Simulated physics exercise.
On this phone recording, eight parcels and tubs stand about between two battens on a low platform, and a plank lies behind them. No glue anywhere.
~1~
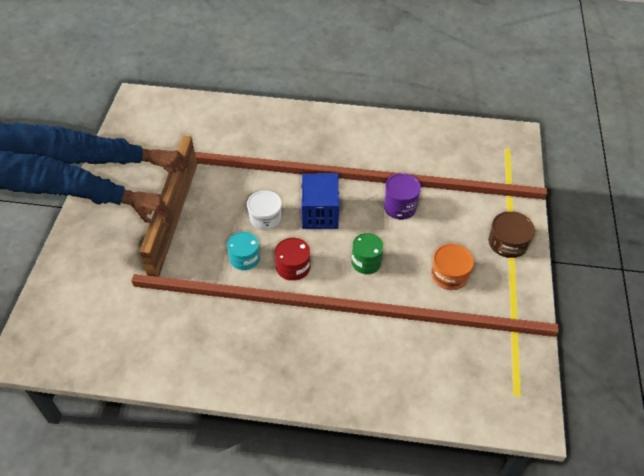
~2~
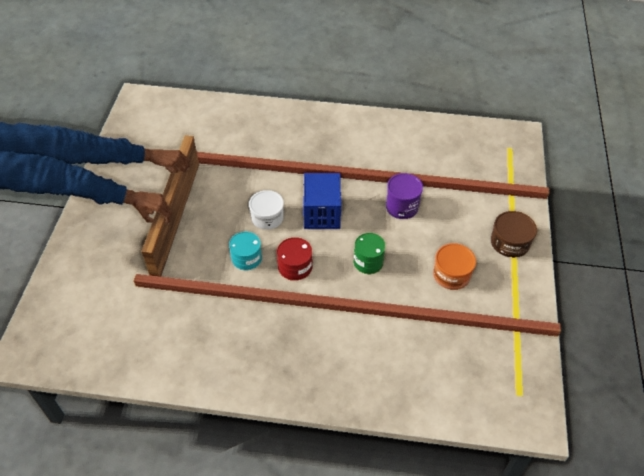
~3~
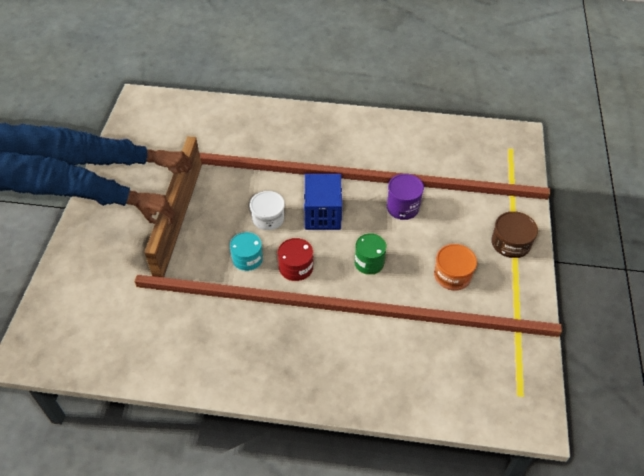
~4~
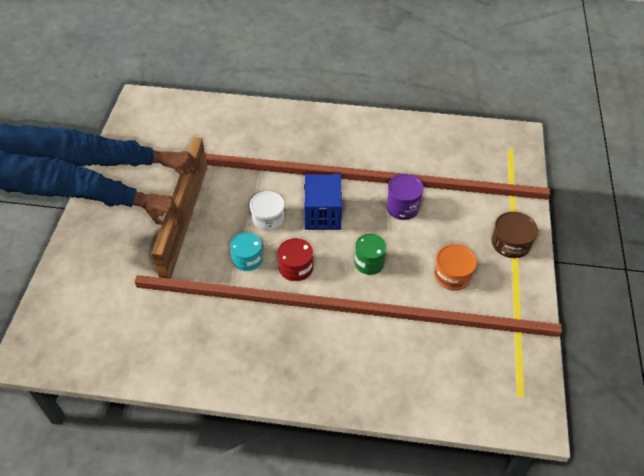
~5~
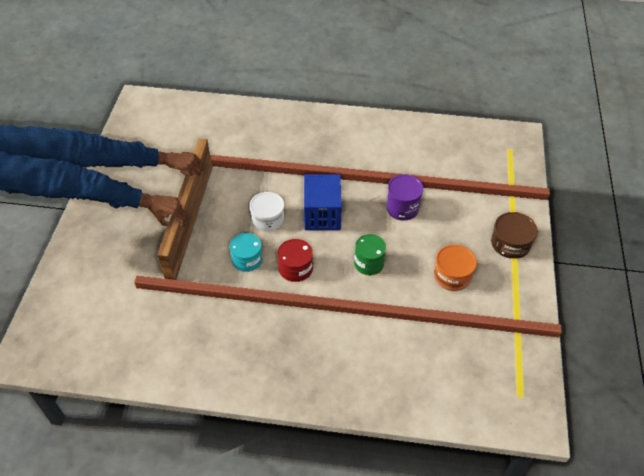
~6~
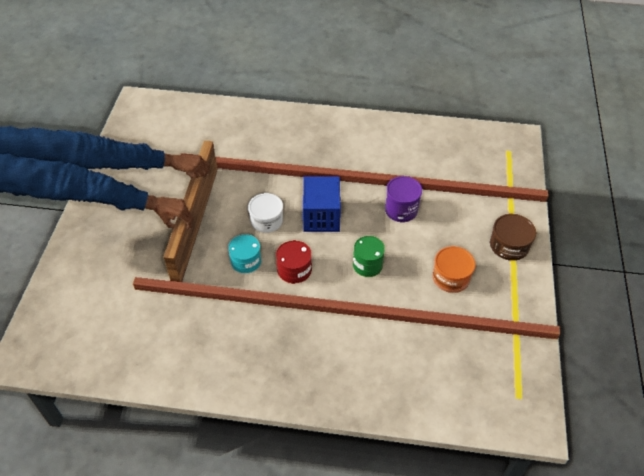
A pale, mottled low platform on a grey floor is seen from above at a slant, the view shifting only very slightly. Between two reddish battens stand white, turquoise, red, blue, green, purple and orange items, with a brown pail at the right on a yellow line. From the left, two blue-sleeved arms push a wooden plank slowly a short way rightward, while the items stay in place, untouched.
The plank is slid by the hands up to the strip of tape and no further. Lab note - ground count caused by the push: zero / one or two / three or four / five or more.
When it halts, three, or four, of them have come off.
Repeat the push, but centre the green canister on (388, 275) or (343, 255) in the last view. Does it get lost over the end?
In that order, it tumbles off; does not fall.
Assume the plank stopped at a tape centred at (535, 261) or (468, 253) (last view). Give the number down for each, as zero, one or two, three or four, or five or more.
With the tape at the first spot it's 5 or more, and at the second it's none at all.
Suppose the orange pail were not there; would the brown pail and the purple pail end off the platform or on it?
Result - brown pail: It comes off; purple pail: It comes off.
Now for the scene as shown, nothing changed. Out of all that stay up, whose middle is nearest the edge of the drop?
Nearest at the end: The red canister.
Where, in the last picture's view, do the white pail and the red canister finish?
Close to (532, 242); the other close to (560, 309).
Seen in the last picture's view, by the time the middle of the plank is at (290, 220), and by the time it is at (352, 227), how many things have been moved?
It comes to 4 for the first spot, 6 for the other.
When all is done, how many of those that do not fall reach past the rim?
So the number is 3.
A little later, none off yet; brown pail at rest near (512, 237); orange pail at rest near (453, 270); purple pail at rest near (403, 200).
Next, none off yet; brown pail at rest near (512, 237); orange pail shifted a little near (465, 272); purple pail shifted well along near (474, 197).
When it is over, the number that fall off is three or four; down, purple pail, orange pail and brown pail.
